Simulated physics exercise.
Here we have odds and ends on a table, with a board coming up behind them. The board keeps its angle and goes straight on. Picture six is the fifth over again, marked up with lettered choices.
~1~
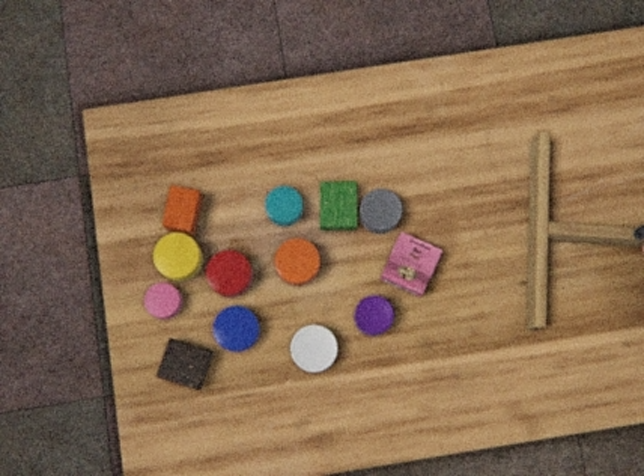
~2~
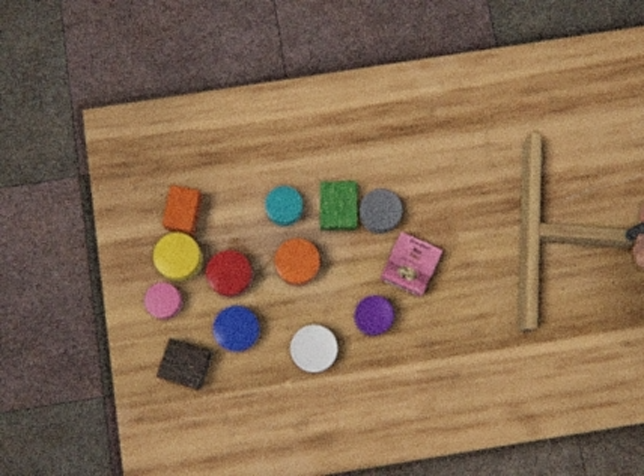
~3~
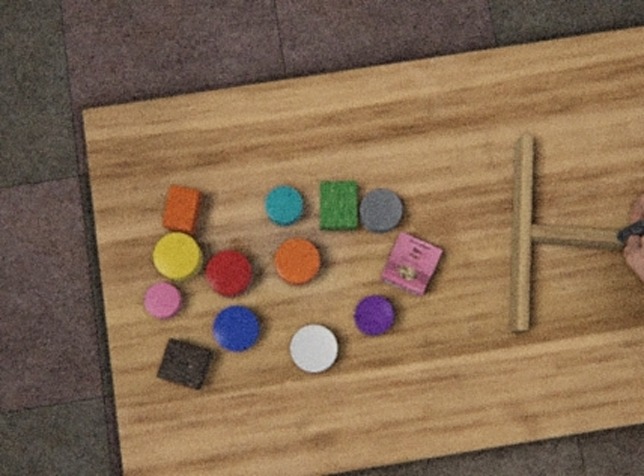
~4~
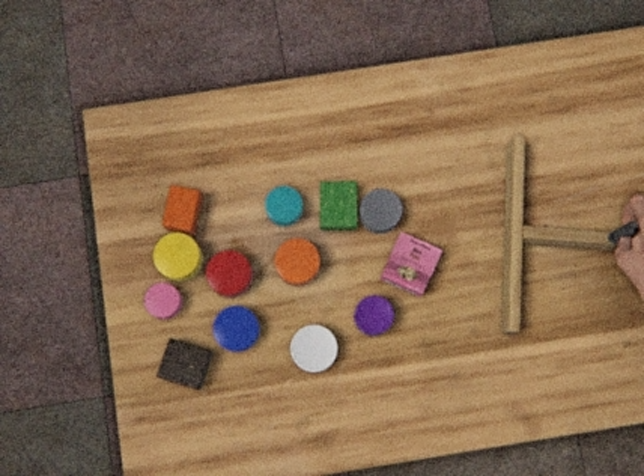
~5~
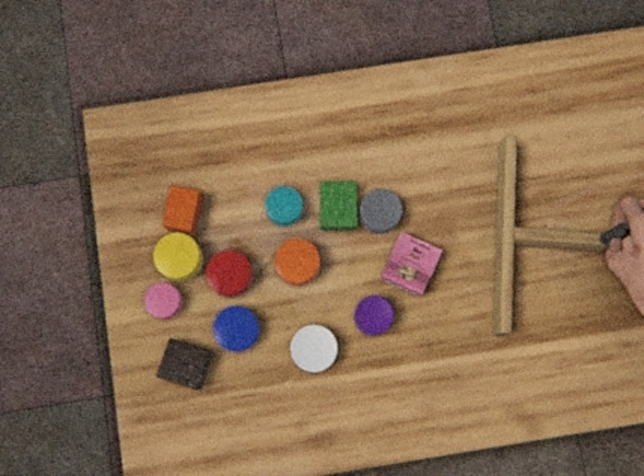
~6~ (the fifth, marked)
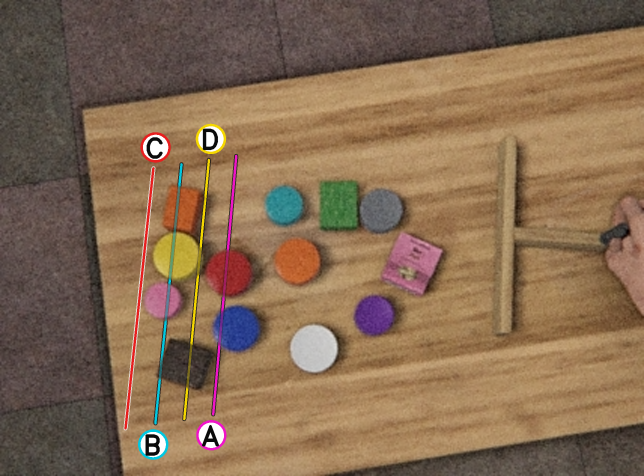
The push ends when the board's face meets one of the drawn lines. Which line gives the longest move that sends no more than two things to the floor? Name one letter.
D.
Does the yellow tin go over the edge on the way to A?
By then, no.
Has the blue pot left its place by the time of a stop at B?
Yes.
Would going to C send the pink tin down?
Yes.
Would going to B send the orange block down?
No.
On the copy, A at (225, 281); B at (169, 290); C at (140, 295); D at (197, 286).
On D. First, board (398, 250); purple jar (368, 316); green block (333, 206).
Then, board (286, 267); yellow tin (143, 256); pink tin (153, 312).
Finally, board (197, 281); yellow tin over the edge; pink tin over the edge; two fallen.
By contrast, A is within the limit but short; B drops five; C drops eight.
